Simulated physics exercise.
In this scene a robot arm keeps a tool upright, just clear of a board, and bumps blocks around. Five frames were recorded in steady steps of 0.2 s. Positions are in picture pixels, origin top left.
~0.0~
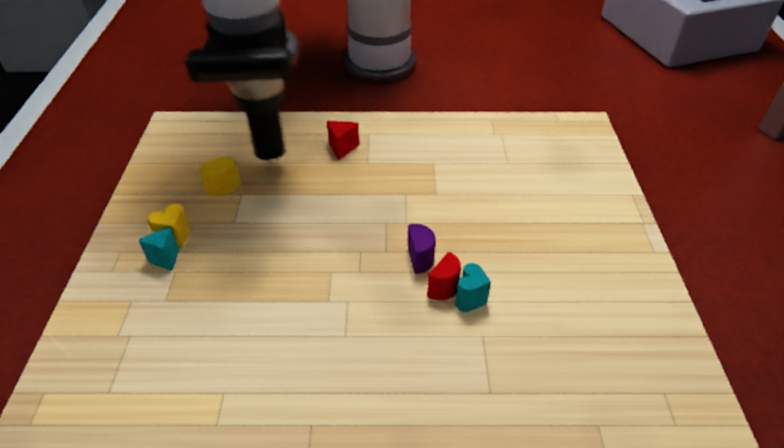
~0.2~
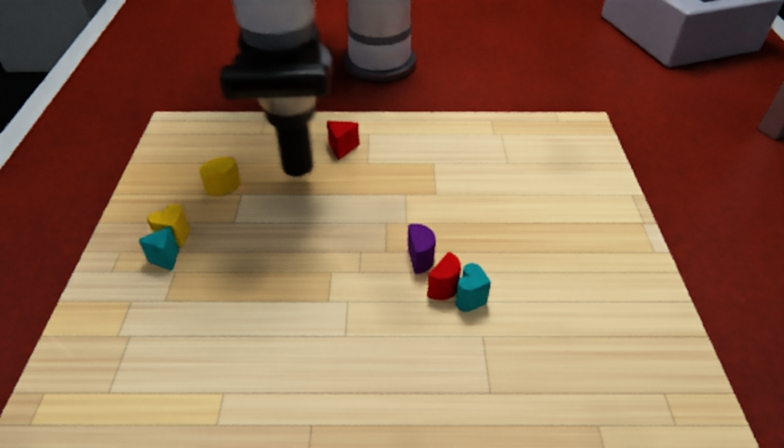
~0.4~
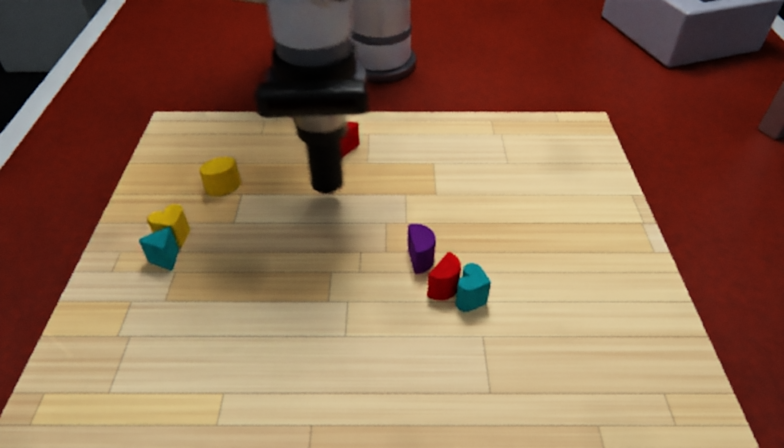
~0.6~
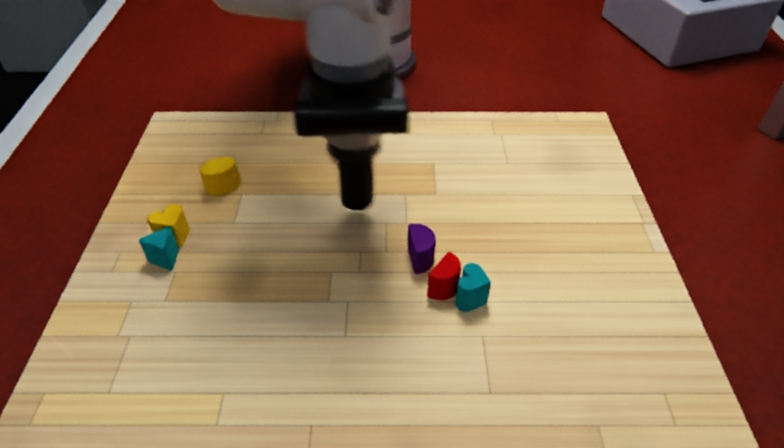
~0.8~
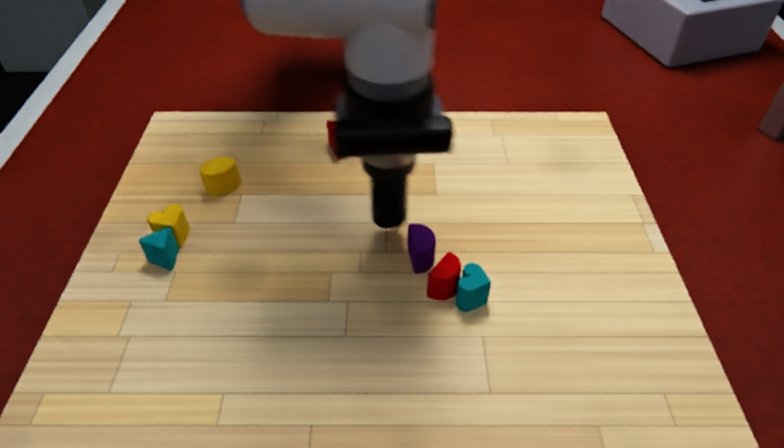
In the video, a dark-tipped robotic tool moves diagonally down and to the right above a wooden board, from near a yellow block to beside a purple half-round block, while the scattered red, yellow, turquoise and purple blocks stay still.
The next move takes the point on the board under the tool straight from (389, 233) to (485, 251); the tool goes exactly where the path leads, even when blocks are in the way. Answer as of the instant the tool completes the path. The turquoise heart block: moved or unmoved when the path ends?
It will be resting on its spot.
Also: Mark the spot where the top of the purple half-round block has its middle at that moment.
Pixel (446, 244).
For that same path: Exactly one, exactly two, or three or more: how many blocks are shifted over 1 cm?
Total moved: One.
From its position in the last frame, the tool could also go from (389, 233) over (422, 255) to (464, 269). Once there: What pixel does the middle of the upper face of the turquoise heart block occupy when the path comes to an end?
It is going to be at (492, 294).
What follows on the original path. Halfway along, tool (438, 227); purple half-round block (440, 247), turned 60° clockwise.
At the end, tool (488, 236); purple half-round block (446, 244), turned 110° clockwise; red half-round block (449, 269); turquoise heart block not moved.
